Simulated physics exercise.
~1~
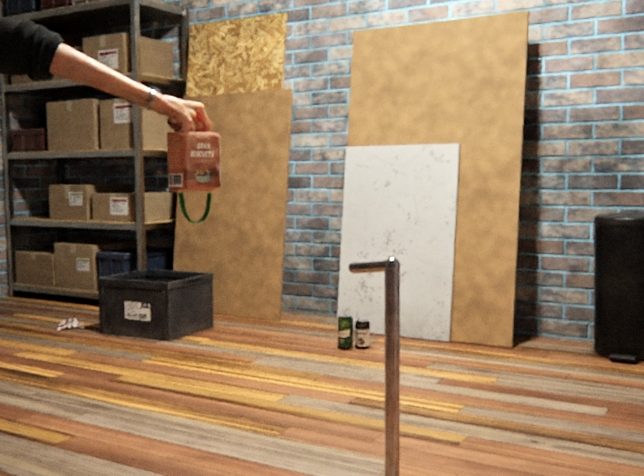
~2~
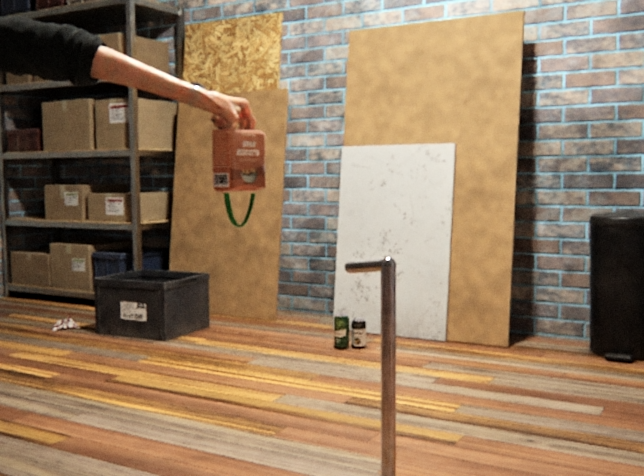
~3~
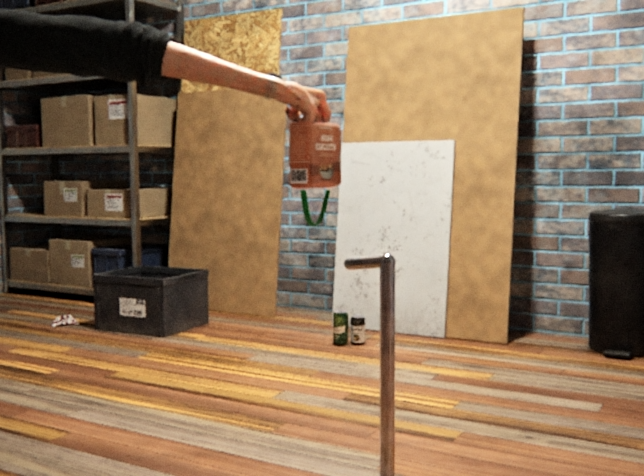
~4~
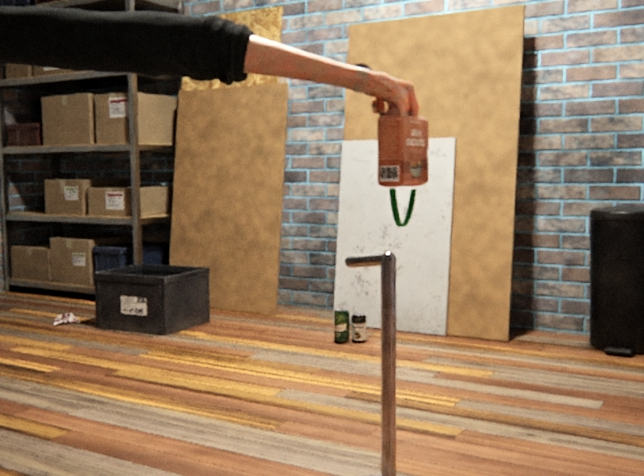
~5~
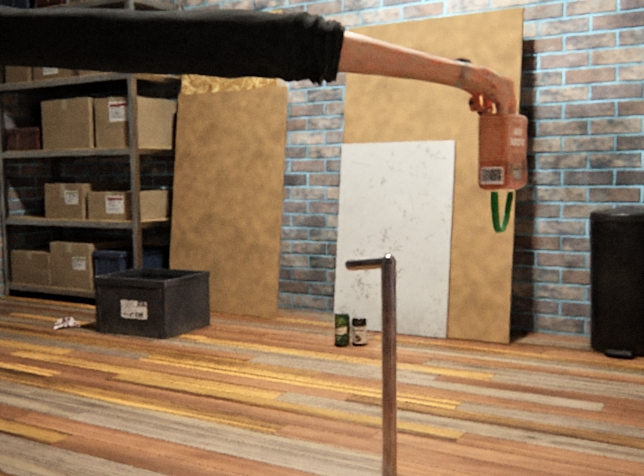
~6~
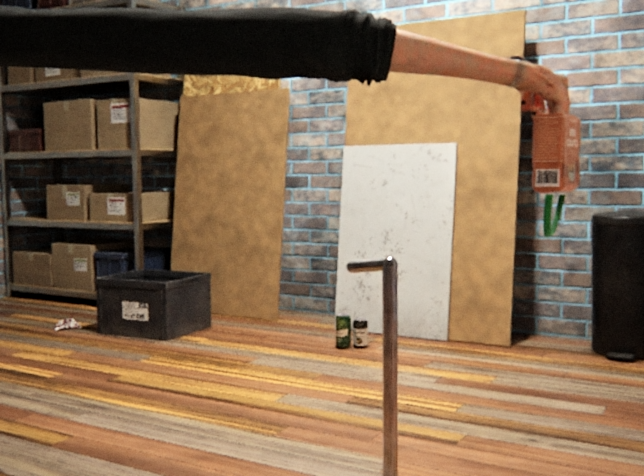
An orange pouch with a green loop hanging beneath it was carried upright by an outstretched arm from left to right, passing above a hooked metal post without catching, and ended up well beyond it, still held in the hand.
